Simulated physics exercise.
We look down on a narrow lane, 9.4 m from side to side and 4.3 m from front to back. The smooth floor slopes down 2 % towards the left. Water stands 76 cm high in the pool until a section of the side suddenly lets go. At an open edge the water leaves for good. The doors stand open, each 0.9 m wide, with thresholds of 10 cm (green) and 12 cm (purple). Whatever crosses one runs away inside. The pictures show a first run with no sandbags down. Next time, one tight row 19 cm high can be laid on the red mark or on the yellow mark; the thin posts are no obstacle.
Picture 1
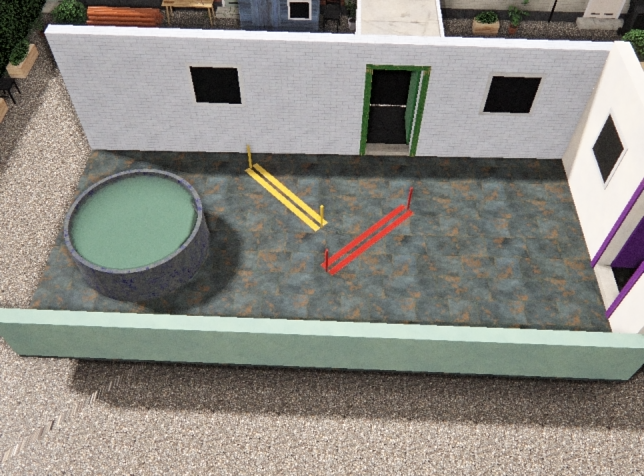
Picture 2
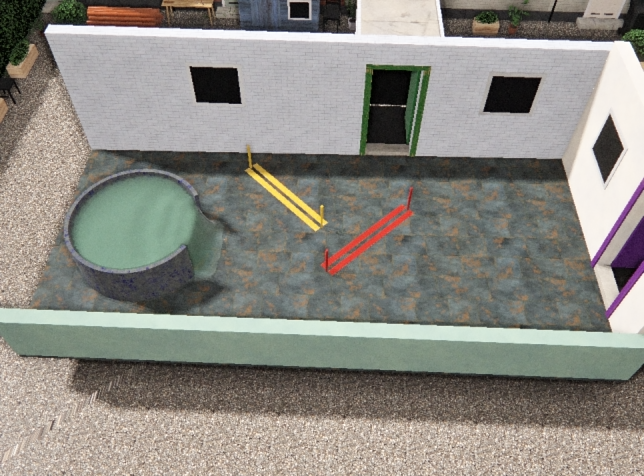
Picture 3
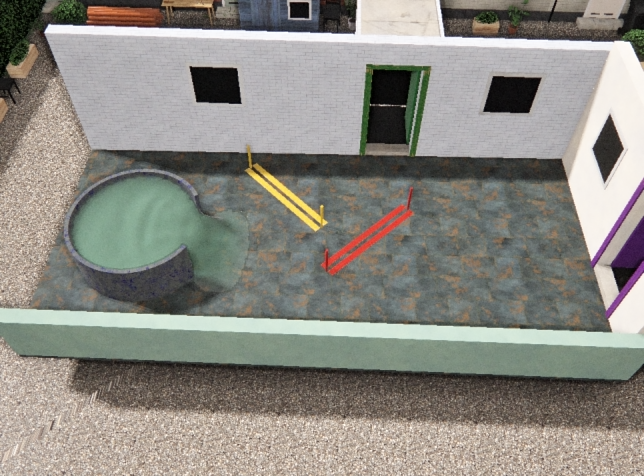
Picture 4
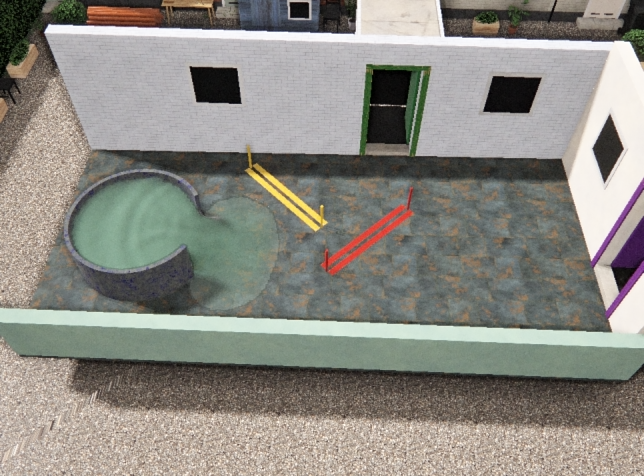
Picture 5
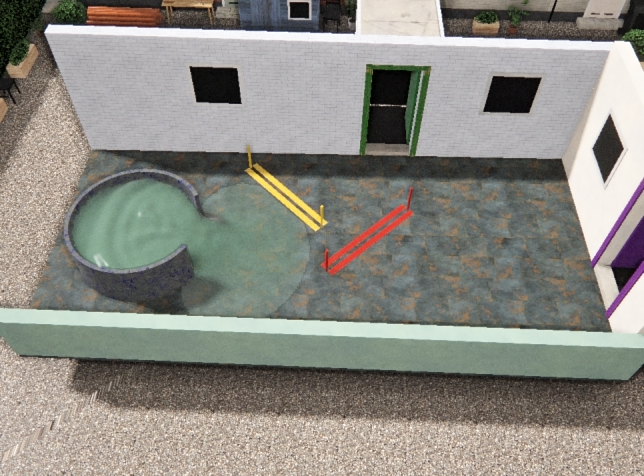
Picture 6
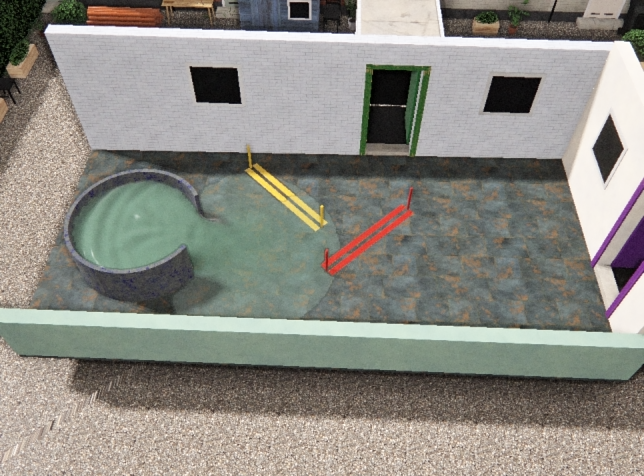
Greenish water poured out through a gap in the right side of a round stone pool and spread rightward across the dark floor, reaching the yellow bars and then the near end of the red ones.
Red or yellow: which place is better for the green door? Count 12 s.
The yellow mark.
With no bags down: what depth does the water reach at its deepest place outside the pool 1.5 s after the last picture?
Up to some 23 cm.
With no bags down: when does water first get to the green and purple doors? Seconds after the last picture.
Arrival: Green 0.9 s, purple 2.0 s.
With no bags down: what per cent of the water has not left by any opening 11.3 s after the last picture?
Some 86 per cent remains.
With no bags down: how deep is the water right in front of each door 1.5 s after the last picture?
Depths in cm: Green 14, purple 0.
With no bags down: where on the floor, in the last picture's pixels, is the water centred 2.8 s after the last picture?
At about (328, 246).
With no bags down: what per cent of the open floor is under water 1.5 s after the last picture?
Some 60 per cent of it.
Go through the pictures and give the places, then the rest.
Still water, 76 cm deep, in the pool at (135, 220), in the first frame.
Water pours out at (203, 241) and has run 0.6 m, to (217, 222); typically 8 cm deep outside, 76 cm at the pool's back, in the second frame.
The front is at (225, 287), 0.9 m from the gap at (203, 242); 1.1 m2 of floor is under water; 76 cm left at the back of the pool, in the third frame.
The front is at (269, 216), 1.4 m from the gap at (203, 243); 2.6 m2 of floor is under water; 76 cm left at the back of the pool, in the fourth frame.
Water pours out at (203, 243) and has run 1.8 m, to (295, 284); typically 5 cm deep outside, 75 cm at the pool's back, in the fifth frame.
The front is at (334, 267), 2.4 m from the gap at (203, 242); 6.8 m2 of floor is under water; 68 cm left at the back of the pool, in the sixth frame.
Then, 0.7 s after the last picture water covers 40 % of the floor and is deepest (32 cm) near (214, 251) in the run without bags; in at the green door, 0 L with no bags, 0 L with the row on red, 0 L on yellow.
Then, 1.5 s after the last picture water covers 60 % of the floor and is deepest (23 cm) near (214, 251) in the run without bags; in at the green door, 0 L with no bags, 4 L with the row on red, 0 L on yellow.
Then, 2.8 s after the last picture water covers 80 % of the floor and is deepest (28 cm) near (566, 179) in the run without bags; in at the green door, 4 L with no bags, 75 L with the row on red, 0 L on yellow.
Then, 6.3 s after the last picture water covers 85 % of the floor and is deepest (14 cm) near (383, 175) in the run without bags; in at the green door, 5 L with no bags, 111 L with the row on red, 0 L on yellow.
Then, 11.3 s after the last picture water covers 95 % of the floor and is deepest (14 cm) near (211, 220) in the run without bags; in at the green door, 8 L with no bags, 112 L with the row on red, 0 L on yellow.
